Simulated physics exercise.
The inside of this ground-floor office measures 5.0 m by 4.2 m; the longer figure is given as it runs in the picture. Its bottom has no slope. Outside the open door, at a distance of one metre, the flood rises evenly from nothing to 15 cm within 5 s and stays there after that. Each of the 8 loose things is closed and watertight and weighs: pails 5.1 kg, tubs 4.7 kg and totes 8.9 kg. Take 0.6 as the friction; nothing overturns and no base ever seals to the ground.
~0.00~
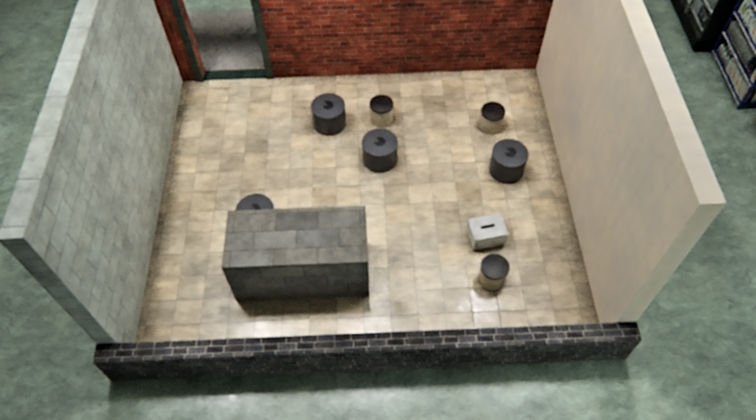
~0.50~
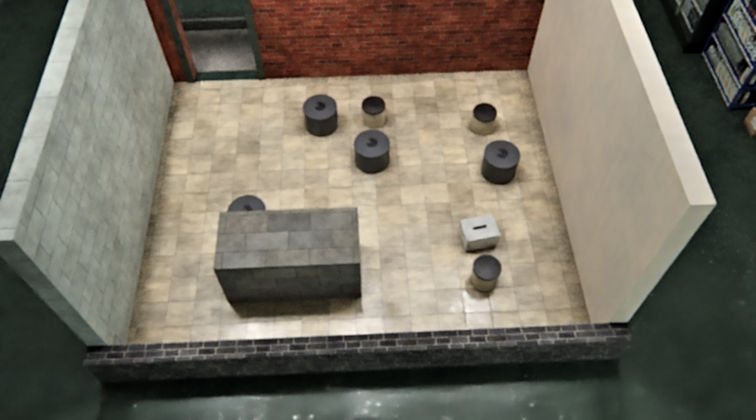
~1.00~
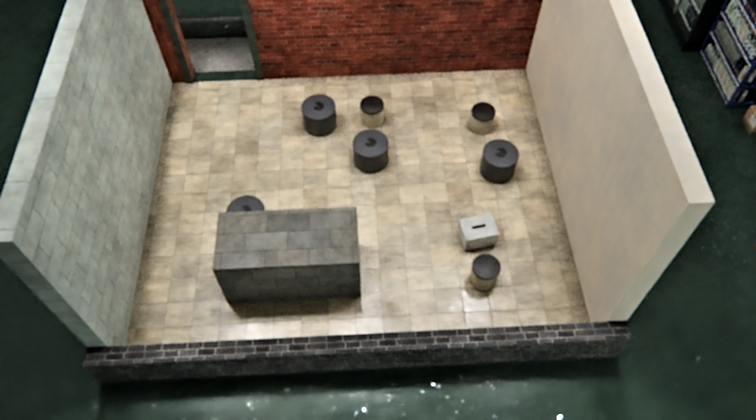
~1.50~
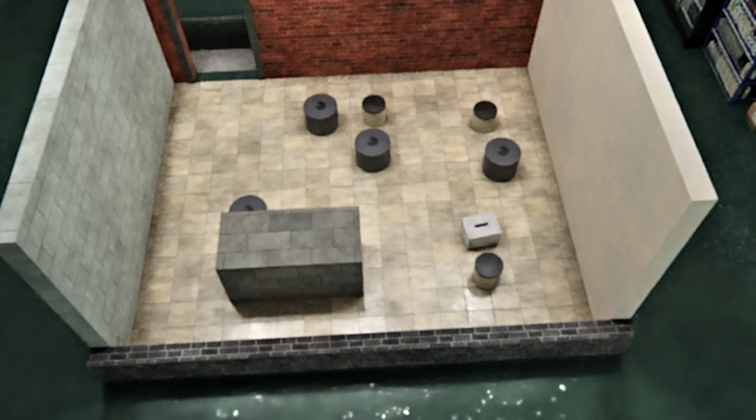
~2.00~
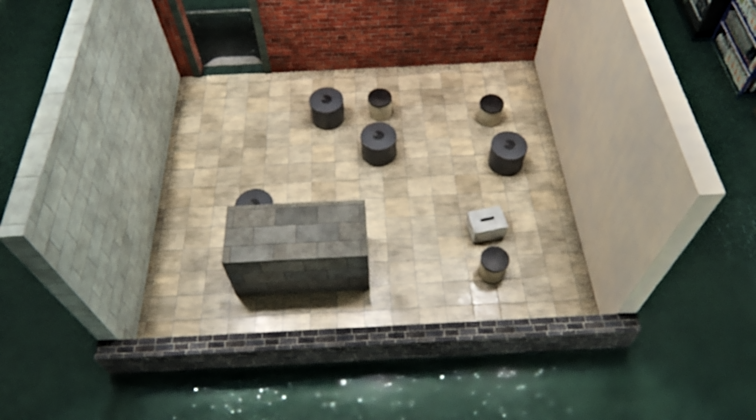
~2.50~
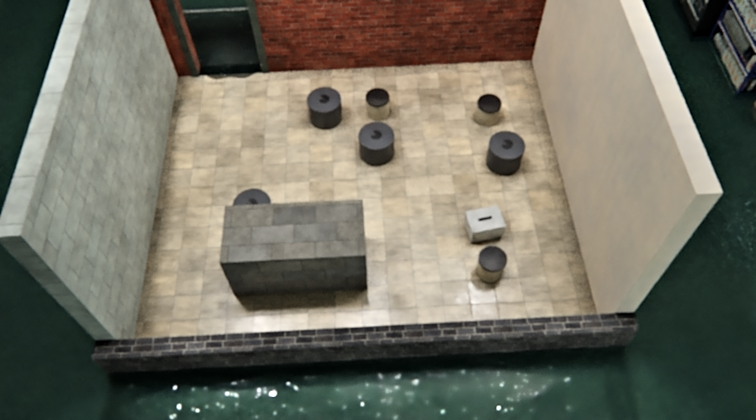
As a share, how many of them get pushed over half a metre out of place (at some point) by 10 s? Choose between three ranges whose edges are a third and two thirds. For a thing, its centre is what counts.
The range is the lowest, under a third.
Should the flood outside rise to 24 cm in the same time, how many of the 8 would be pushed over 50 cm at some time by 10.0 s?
Count under that change: 1.
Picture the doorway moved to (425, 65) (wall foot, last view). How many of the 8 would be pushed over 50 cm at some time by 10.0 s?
The answer would then be 0.
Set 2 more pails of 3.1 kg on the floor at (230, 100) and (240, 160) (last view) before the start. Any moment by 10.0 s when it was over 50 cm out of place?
Above the limit, then above the limit.
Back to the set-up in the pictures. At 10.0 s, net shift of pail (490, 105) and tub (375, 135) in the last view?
Net displacement, in order: 0 cm; 0 cm.
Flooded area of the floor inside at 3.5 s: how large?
Near 1.0 m2 in all.
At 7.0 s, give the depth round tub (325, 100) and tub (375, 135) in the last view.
Depths: Near 1 cm, then near 1 cm.
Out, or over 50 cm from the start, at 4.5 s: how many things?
The number comes to 0.
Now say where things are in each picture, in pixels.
The first frame shows a pail at (381, 103), on the bottom; a pail at (493, 111), on the bottom; water covers 0.0 m2; 0 of 8 have shifted.
The second frame shows a pail at (374, 105) rests on the ground; a pail at (485, 112) rests on the ground; water covers 0.0 m2; 0 of 8 have shifted.
The third frame shows a pail at (372, 104), on the bottom; a pail at (484, 111), on the bottom; water covers 0.0 m2; 0 of 8 have shifted.
The fourth frame shows a pail at (374, 103) rests on the ground; a pail at (486, 110) rests on the ground; water covers 0.0 m2; 0 of 8 have shifted.
The fifth frame shows a pail at (380, 97) rests on the ground; a pail at (492, 103) rests on the ground; water covers 0.0 m2; 0 of 8 have shifted.
The sixth frame shows a pail at (378, 97), on the bottom; a pail at (490, 103), on the bottom; water covers 0.0 m2; 0 of 8 have shifted.
After 3.5 s 0 of 8 are over 50 cm from their spots; 0 afloat.
After 4.5 s 0 of 8 are over 50 cm from their spots; 0 afloat.
After 7.0 s 0 of 8 are over 50 cm from their spots; 0 afloat.
After 10.0 s 1 of 8 are over 50 cm from their spots, and 1 have been at some point; 1 afloat.
